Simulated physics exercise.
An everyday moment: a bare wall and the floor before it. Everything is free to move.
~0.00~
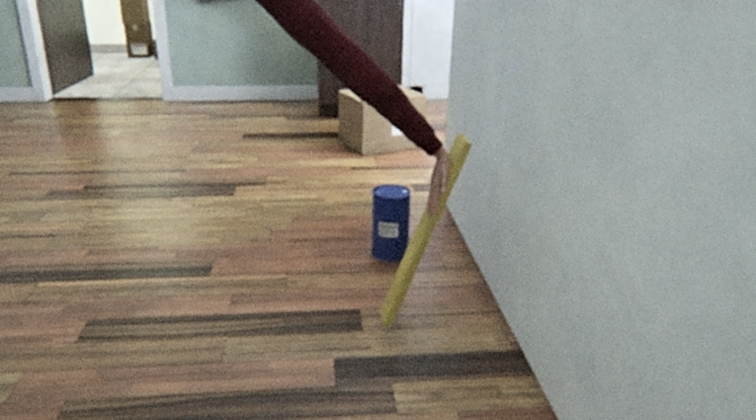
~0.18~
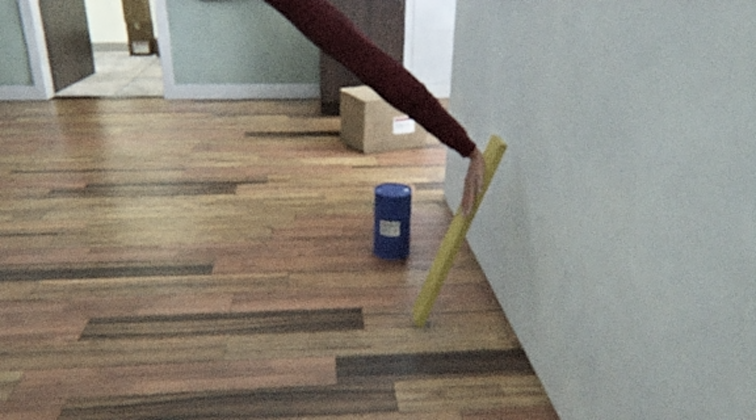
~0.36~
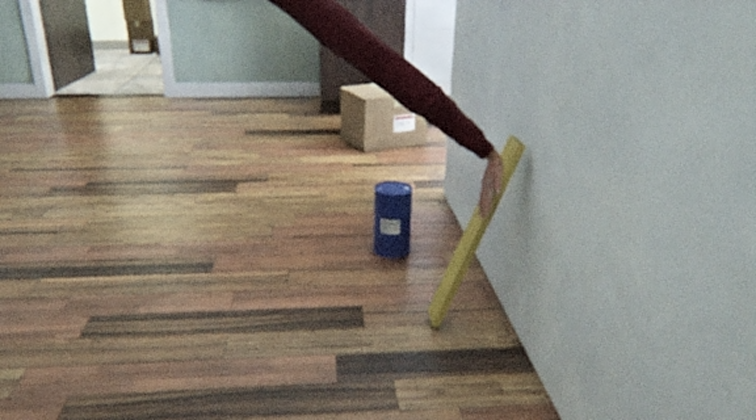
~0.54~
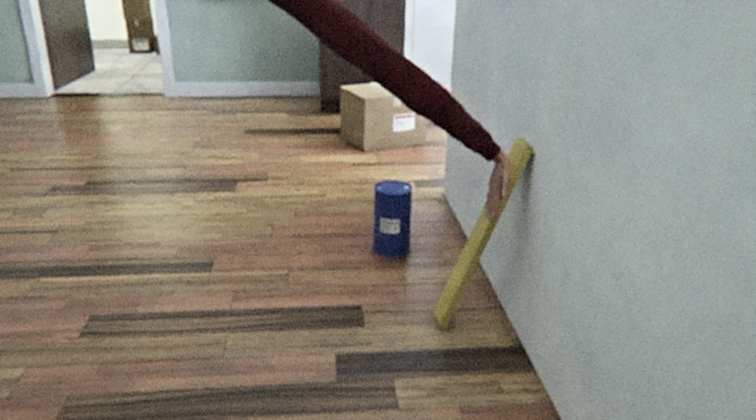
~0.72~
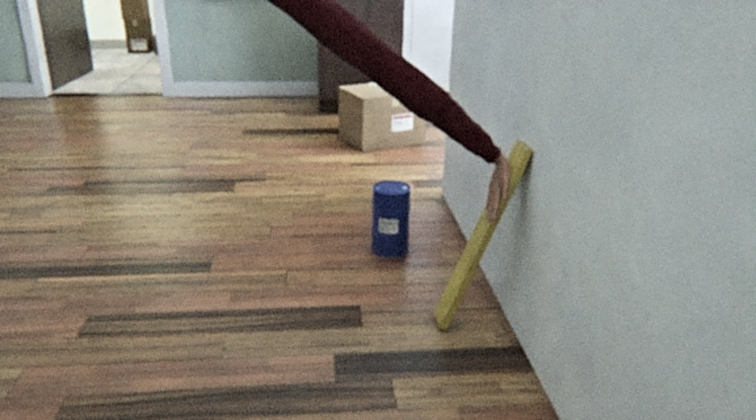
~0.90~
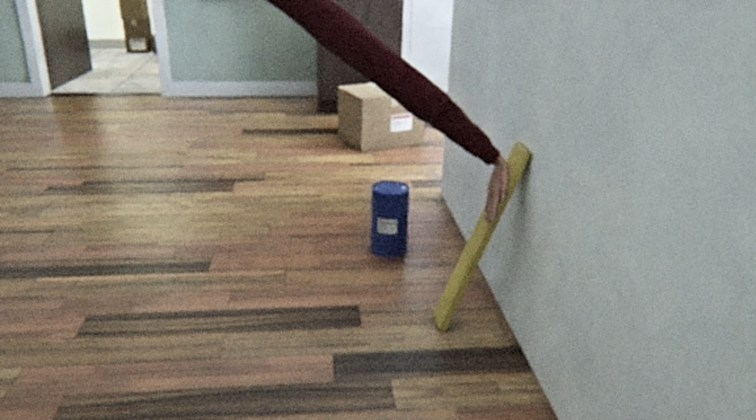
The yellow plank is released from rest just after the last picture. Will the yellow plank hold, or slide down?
Here the plank stays up.
After 1.20 s, no change.
After 1.60 s, yellow plank resting near (479, 240).
In the end (2.6 s), both unmoved. At the end, from the last picture's camera, yellow plank near (479, 240). The plank holds.
